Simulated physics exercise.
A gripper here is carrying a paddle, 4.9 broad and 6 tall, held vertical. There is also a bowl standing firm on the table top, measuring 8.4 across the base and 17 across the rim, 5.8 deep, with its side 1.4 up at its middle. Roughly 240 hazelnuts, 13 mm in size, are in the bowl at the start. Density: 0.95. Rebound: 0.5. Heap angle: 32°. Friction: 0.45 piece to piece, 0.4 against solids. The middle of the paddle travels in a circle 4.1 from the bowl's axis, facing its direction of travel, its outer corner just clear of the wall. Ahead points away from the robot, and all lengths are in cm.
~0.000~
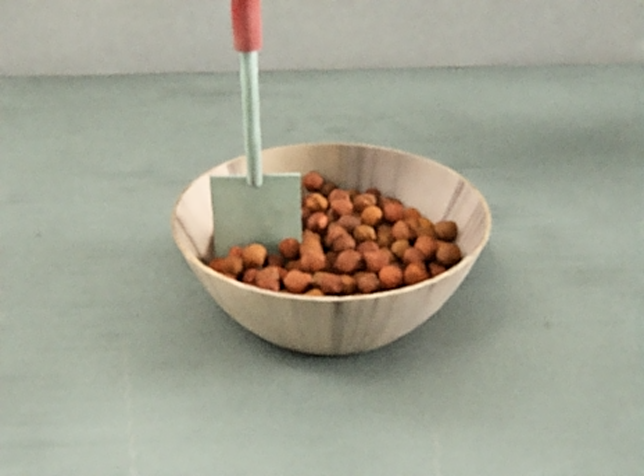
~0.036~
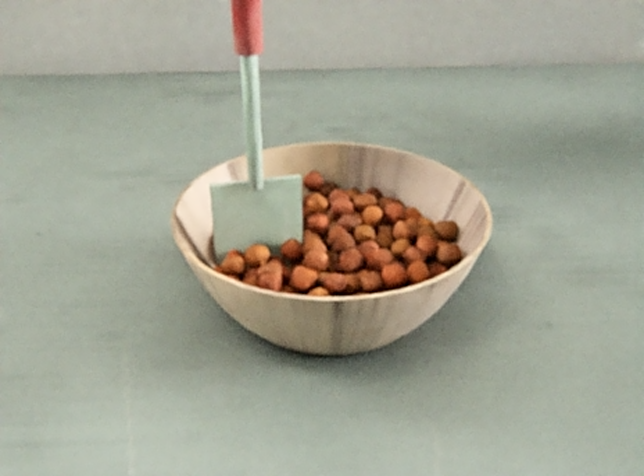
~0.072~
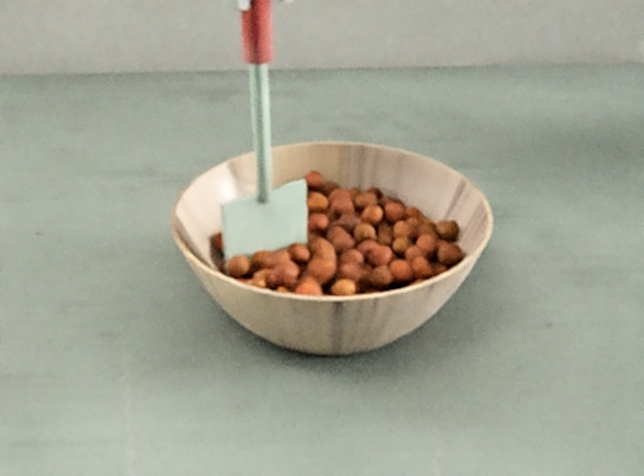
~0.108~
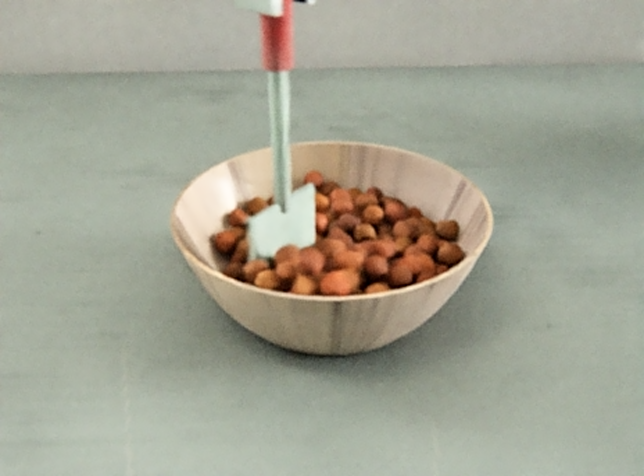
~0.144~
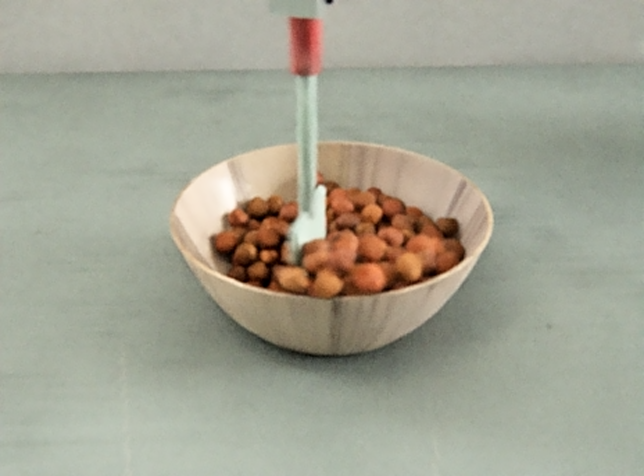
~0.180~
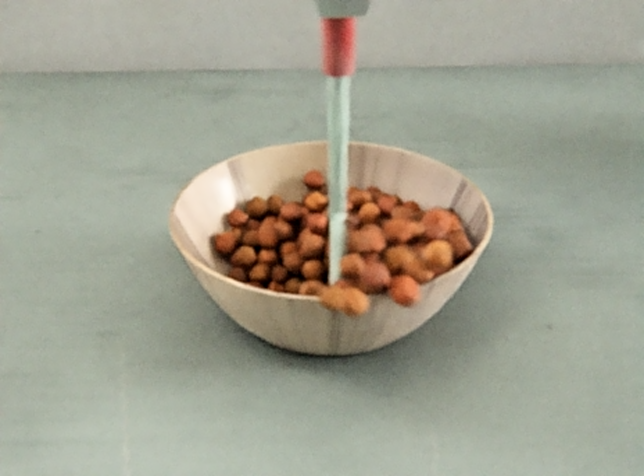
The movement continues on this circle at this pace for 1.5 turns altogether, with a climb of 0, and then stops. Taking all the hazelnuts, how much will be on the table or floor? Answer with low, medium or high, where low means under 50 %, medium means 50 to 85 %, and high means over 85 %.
Low.
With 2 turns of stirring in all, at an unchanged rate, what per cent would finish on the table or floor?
About 40 per cent.
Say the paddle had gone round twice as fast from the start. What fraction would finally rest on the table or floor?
Estimated share: Near 65 %.
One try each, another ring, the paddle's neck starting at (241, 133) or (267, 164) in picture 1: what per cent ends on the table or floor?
I'd put it at around 30 and 30 percent.
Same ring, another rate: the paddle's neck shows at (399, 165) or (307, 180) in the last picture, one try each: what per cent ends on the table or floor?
Around 55 and 30 percent, in that order.
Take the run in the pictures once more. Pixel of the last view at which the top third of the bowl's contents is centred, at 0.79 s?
(370, 272).
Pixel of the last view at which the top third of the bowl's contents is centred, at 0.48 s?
(281, 183), roughly.
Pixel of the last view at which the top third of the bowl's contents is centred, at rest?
Roughly pixel (384, 206).
After 0.48 s, 267° round, highest piece 8 above the table; 206 in the bowl, 26 on the table or floor, 12 in flight or on the tool.
After 0.79 s, 81° round, highest piece 8 above the table; 182 in the bowl, 55 on the table or floor, 7 in flight or on the tool.
After 1.14 s, 180° round, highest piece 6 above the table; 169 in the bowl, 74 on the table or floor, 1 in flight or on the tool.
After 1.84 s, 180° round, highest piece 6 above the table; 169 in the bowl, 75 on the table or floor.
In the end, 169 in the bowl, 75 on the table or floor. That is 31 % on the table or floor.
